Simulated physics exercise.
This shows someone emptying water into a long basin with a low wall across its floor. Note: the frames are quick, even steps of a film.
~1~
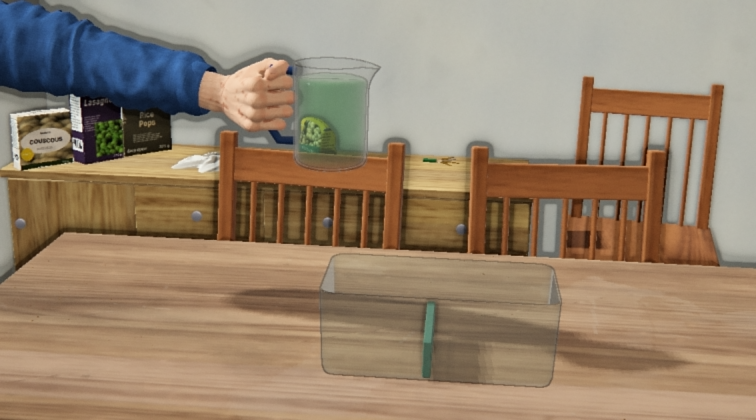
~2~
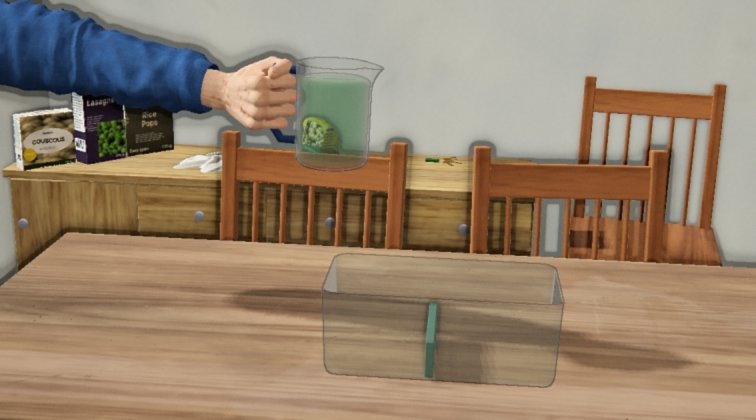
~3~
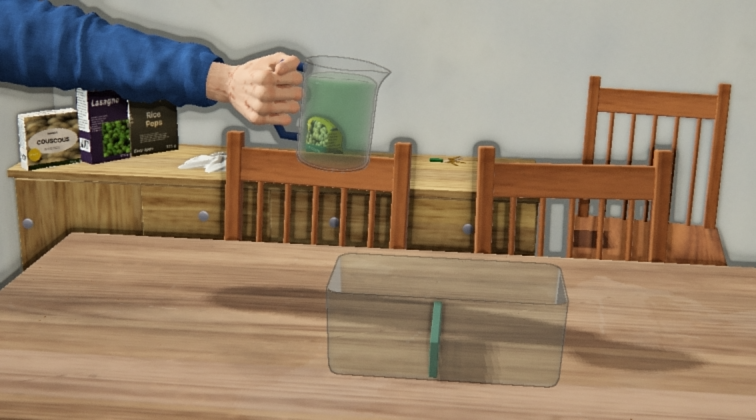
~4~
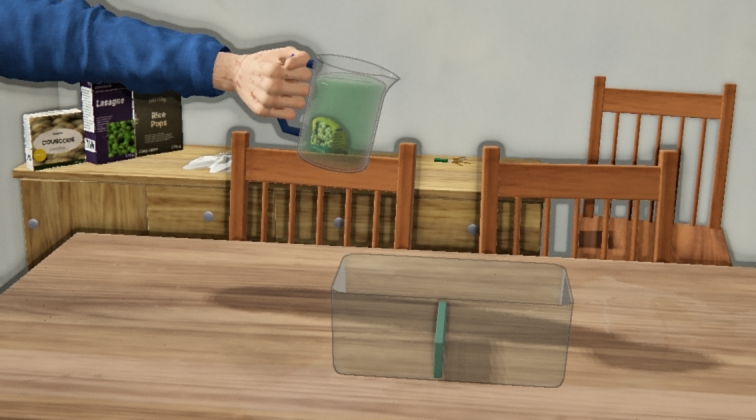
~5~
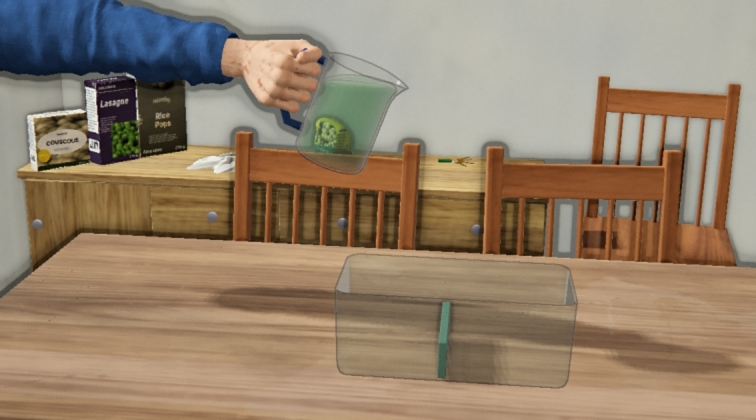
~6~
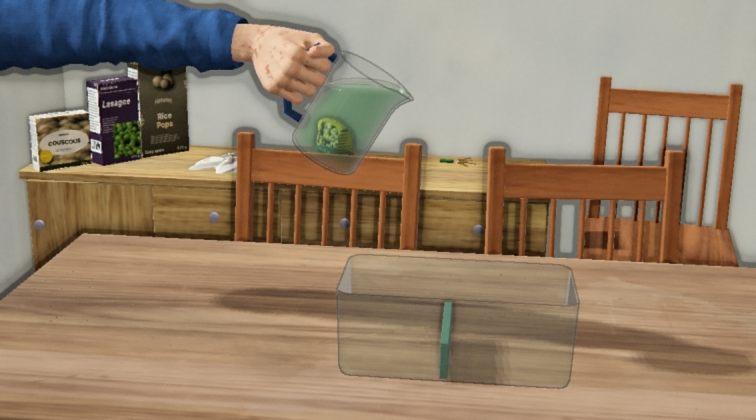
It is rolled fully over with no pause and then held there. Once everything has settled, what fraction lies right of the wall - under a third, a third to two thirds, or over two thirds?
High range.
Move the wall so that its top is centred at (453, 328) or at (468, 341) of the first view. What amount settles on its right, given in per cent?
First try: Roughly 45 per cent; second try: 20 per cent.
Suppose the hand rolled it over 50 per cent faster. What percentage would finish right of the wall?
Close to 85 per cent.
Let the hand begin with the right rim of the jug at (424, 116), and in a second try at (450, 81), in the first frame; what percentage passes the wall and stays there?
It would come to near 95 per cent, and then near 80 per cent.
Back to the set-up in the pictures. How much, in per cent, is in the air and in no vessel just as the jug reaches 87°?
Airborne fraction: Approx. 25 %.
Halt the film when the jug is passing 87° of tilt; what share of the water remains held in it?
Around 70 in a hundred.
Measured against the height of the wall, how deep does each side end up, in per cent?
Roughly 0 percent left, 60 percent right.
A moment on, the jug is tipped on its side and 70 per cent is still to pour, 0 is left of the wall and 4 right of it.
Next, the jug is tipped right over and 26 per cent is still to pour, 1 is left of the wall and 42 right of it.
Then the jug is tipped right over and 6 per cent is still to pour, 2 is left of the wall and 81 right of it.
Later the jug is tipped right over and 1 per cent is still to pour, 5 is left of the wall and 91 right of it.
Finally, 7 per cent lies left of the wall, 91 right of it and 2 outside.
